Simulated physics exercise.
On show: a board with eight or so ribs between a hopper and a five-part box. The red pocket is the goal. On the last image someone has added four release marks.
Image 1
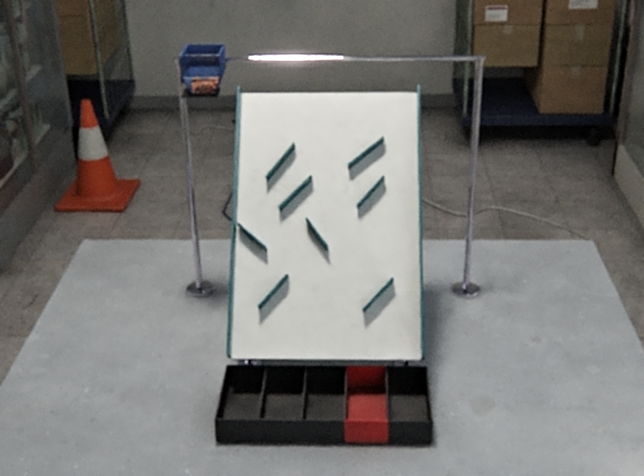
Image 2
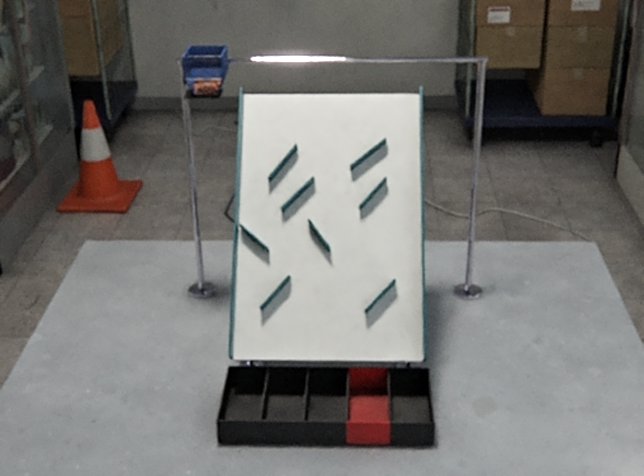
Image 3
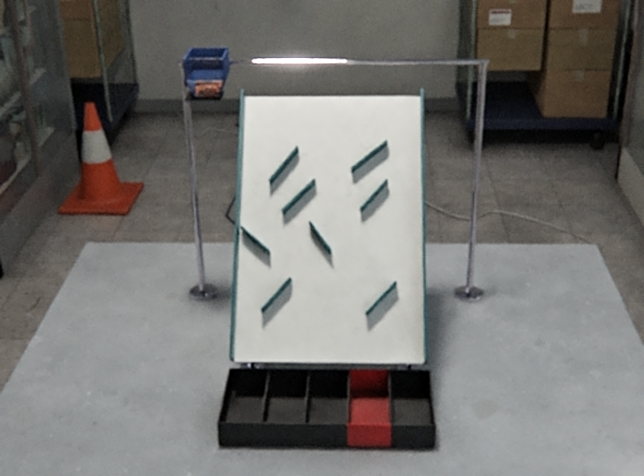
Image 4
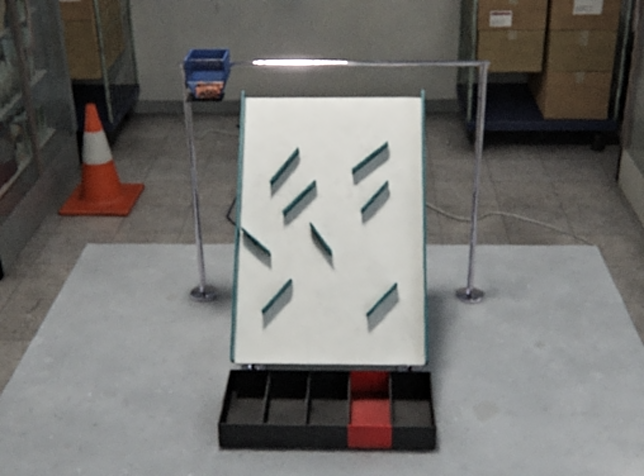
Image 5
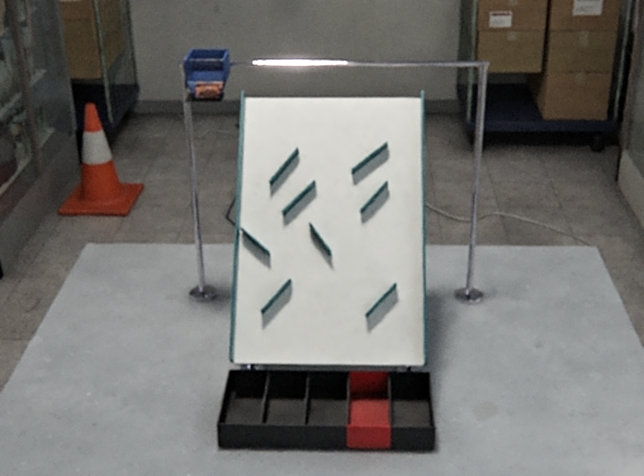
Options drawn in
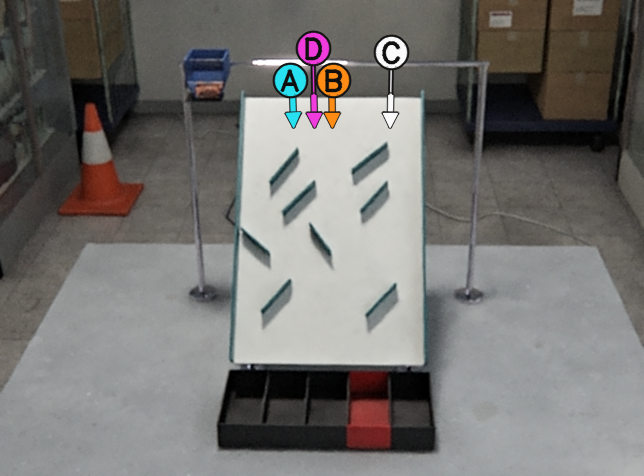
A tilted white board with teal edges and slanted teal ribs stands on a pale grey platform in a storage room, seen from the front and slightly above. A small blue hopper hangs at the left of a metal frame, a black five-part box with a red fourth pocket sits below, and an orange cone and cardboard boxes stand behind. Nothing in the scene moves; only the view shifts very slightly.
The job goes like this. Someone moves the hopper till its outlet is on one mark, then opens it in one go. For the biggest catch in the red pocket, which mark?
The best mark is B.
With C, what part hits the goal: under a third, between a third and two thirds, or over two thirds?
Under a third.
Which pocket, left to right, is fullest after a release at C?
The fifth from the left.
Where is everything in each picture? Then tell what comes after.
In the first frame, hopper (205, 84), clay pellets, door shut.
In the second frame, ribs (268, 178) to (296, 144), (350, 166) to (386, 138), (281, 208) to (313, 176).
In the third frame, ribs (361, 208) to (387, 179), (241, 226) to (269, 251), (309, 221) to (331, 250).
In the fourth frame, ribs (262, 311) to (291, 279), (367, 314) to (397, 283).
In the fifth frame, red pocket (369, 435), number 4 of 5 from the left.
On the marked copy, mark A meets the board at (293, 122); mark B meets the board at (332, 122); mark C meets the board at (390, 122); mark D meets the board at (314, 122).
For mark A, about a tenth in the red pocket, the larger part in other pockets, about a tenth held on the board.
For mark B, roughly half in the red pocket, roughly half in other pockets.
For mark C, about a tenth in the red pocket, the larger part in other pockets, just a few outside the box.
For mark D, roughly a quarter in the red pocket, the larger part in other pockets.
